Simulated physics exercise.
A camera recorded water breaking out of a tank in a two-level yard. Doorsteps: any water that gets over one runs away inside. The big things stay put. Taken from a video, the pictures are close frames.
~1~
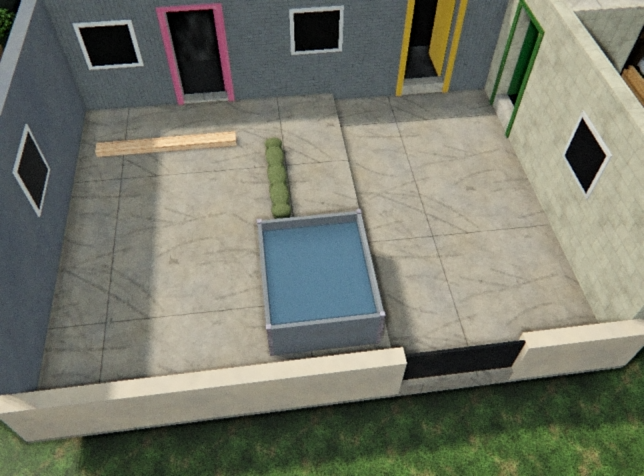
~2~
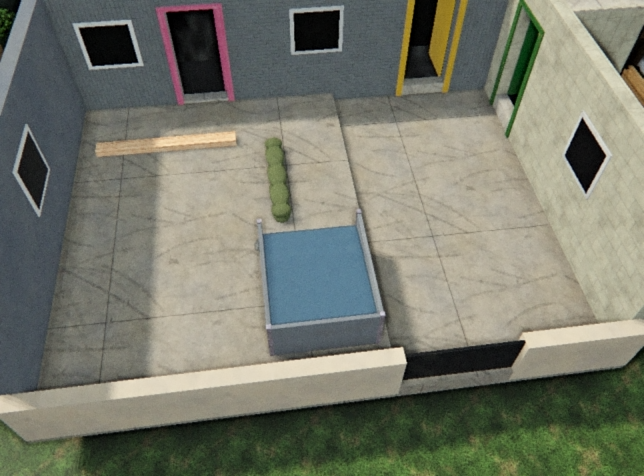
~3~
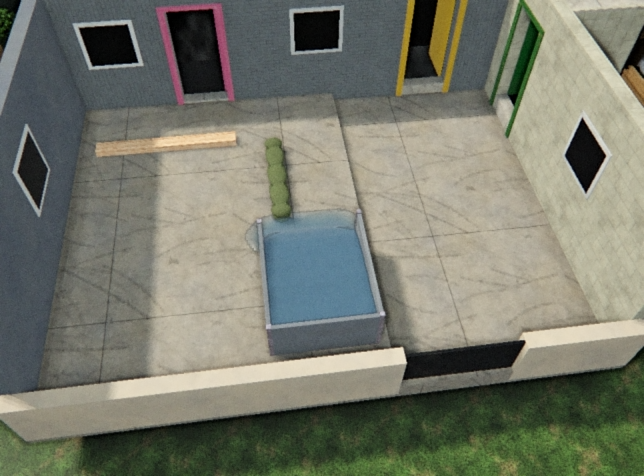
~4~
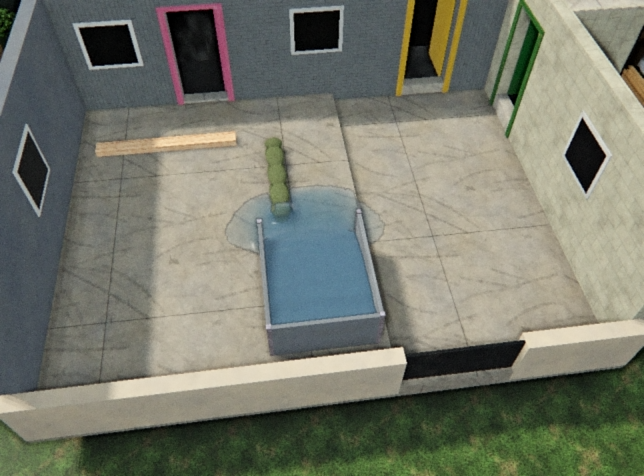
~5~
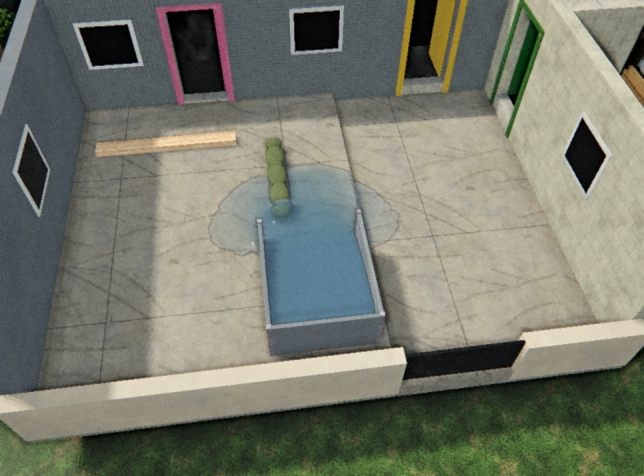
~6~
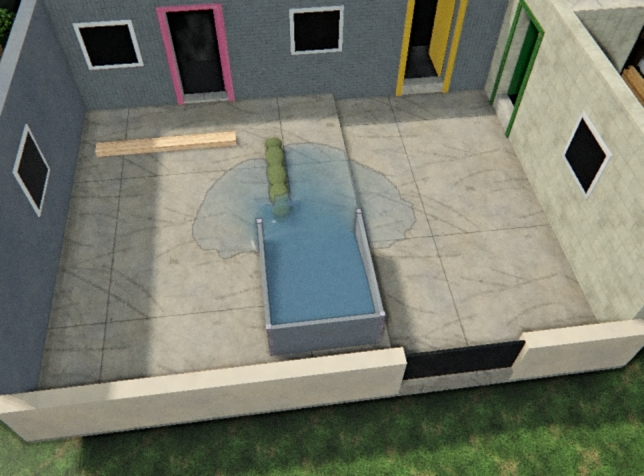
We see a walled concrete yard with a water-filled tank, planks and a row of green bushes; the tank's far side opens, and water pours out, spreading in a widening fan across the paving and around the bushes.
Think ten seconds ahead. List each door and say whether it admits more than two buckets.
Pink door - admits no more than two; green door - admits no more than two; yellow door - admits no more than two.
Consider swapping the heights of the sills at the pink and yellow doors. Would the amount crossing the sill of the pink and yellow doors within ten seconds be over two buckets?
In my view pink remains within bounds while yellow exceeds the threshold.
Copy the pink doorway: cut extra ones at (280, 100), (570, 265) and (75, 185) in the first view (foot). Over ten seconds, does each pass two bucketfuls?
Taken in sequence, they go: Exceeded, not exceeded, exceeded.
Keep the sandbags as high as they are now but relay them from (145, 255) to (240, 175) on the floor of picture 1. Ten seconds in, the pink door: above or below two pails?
Looks like the pink door crosses it in that case.
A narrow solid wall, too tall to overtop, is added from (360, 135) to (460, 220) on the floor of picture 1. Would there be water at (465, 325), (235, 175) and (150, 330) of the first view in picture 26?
Lab note - point 1: Parched; point 2: Inundated; point 3: Parched.
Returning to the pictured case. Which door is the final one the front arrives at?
My answer is the green door.
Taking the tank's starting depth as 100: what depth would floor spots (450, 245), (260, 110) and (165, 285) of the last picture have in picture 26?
Respectively 0, 14 and 0 per cent.
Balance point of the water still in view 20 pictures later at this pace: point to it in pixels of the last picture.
Centre of the water: Near (326, 160).
A moment on, water covers 30 % of the floor; the pink door not reached, the green door not reached, the yellow door not reached.
Next, water covers 40 % of the floor; the pink door wet at the sill, nothing in, the green door not reached, the yellow door wet at the sill, nothing in.
Then, water covers 55 % of the floor; the pink door under two buckets in, the green door wet at the sill, nothing in, the yellow door wet at the sill, nothing in.
Later, water covers 70 % of the floor; the pink door under two buckets in, the green door wet at the sill, nothing in, the yellow door wet at the sill, nothing in.
In the end, water covers 90 % of the floor; the pink door under two buckets in, the green door wet at the sill, nothing in, the yellow door wet at the sill, nothing in.
